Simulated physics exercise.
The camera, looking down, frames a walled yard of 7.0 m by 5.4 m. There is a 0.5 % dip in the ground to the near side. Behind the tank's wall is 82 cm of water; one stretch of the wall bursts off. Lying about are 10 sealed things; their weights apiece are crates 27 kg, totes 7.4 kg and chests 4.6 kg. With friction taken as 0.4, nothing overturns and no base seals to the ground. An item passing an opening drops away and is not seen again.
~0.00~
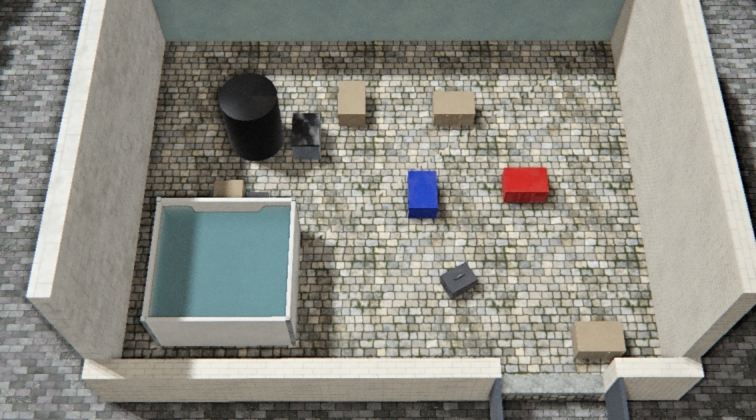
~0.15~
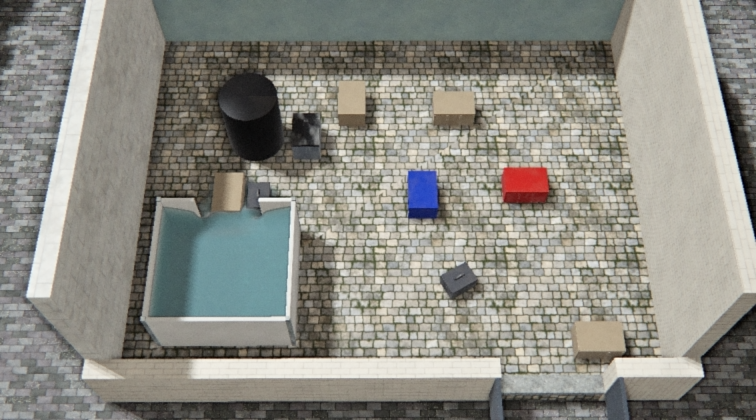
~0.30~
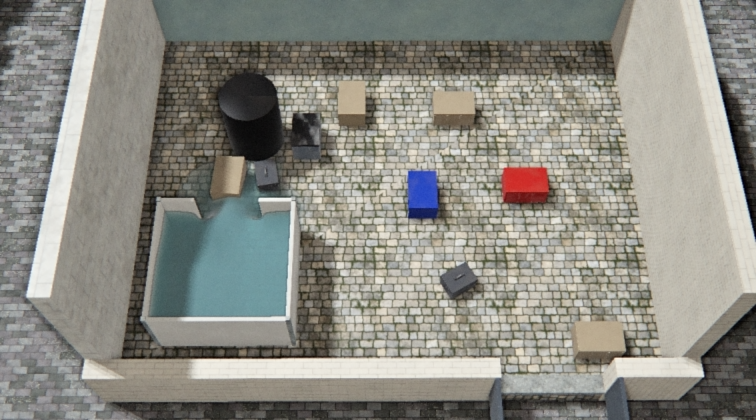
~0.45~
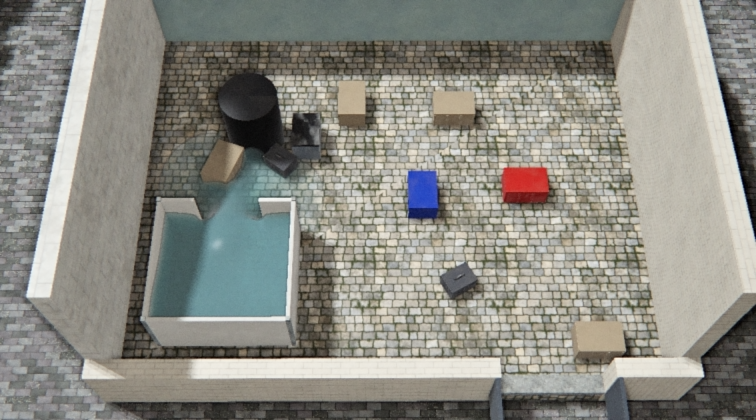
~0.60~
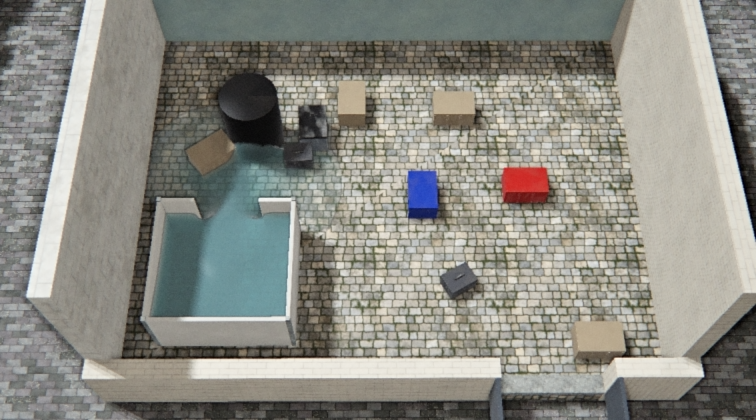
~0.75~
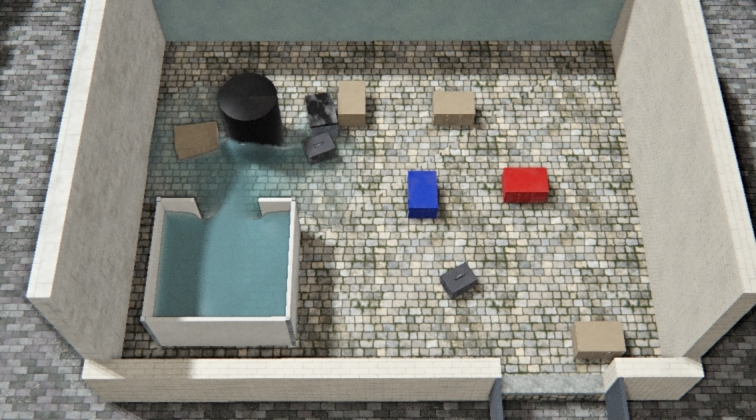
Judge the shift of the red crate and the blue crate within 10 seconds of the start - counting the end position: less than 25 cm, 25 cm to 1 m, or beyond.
One by one: Red crate: Budges somewhat; blue crate: Scarcely budges.
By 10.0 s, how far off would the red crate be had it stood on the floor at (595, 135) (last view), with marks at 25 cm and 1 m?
I'd say it lands far off.
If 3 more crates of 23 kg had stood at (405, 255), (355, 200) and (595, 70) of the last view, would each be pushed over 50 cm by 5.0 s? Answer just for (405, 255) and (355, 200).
Order kept: Falls short, falls short.
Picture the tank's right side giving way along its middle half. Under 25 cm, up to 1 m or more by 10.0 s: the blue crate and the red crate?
If so, the blue crate is washed away, the red crate is washed away.
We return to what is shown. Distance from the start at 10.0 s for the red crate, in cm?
Some 50 cm, give or take.
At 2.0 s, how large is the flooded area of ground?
17 m2.
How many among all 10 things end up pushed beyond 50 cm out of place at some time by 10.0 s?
Result: 8.
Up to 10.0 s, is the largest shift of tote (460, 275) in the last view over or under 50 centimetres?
Lab note: Result within threshold.
After 2.0 s the red crate is near (526, 179), 0.0 m from its start, aground; the blue crate is near (423, 189), 0.0 m from its start, aground; 0 of 10 are out; 2 afloat.
After 4.5 s the red crate is near (527, 182), 0.0 m from its start, aground; the blue crate is near (423, 189), 0.0 m from its start, aground; 0 of 10 are out; 3 afloat.
After 7.0 s the red crate is near (532, 205), 0.4 m from its start, aground; the blue crate is near (423, 189), 0.0 m from its start, aground; 0 of 10 are out; 4 afloat.
After 10.0 s the red crate is near (532, 211), 0.5 m from its start, aground; the blue crate is near (423, 189), 0.0 m from its start, aground; 1 of 10 are out; 4 afloat.
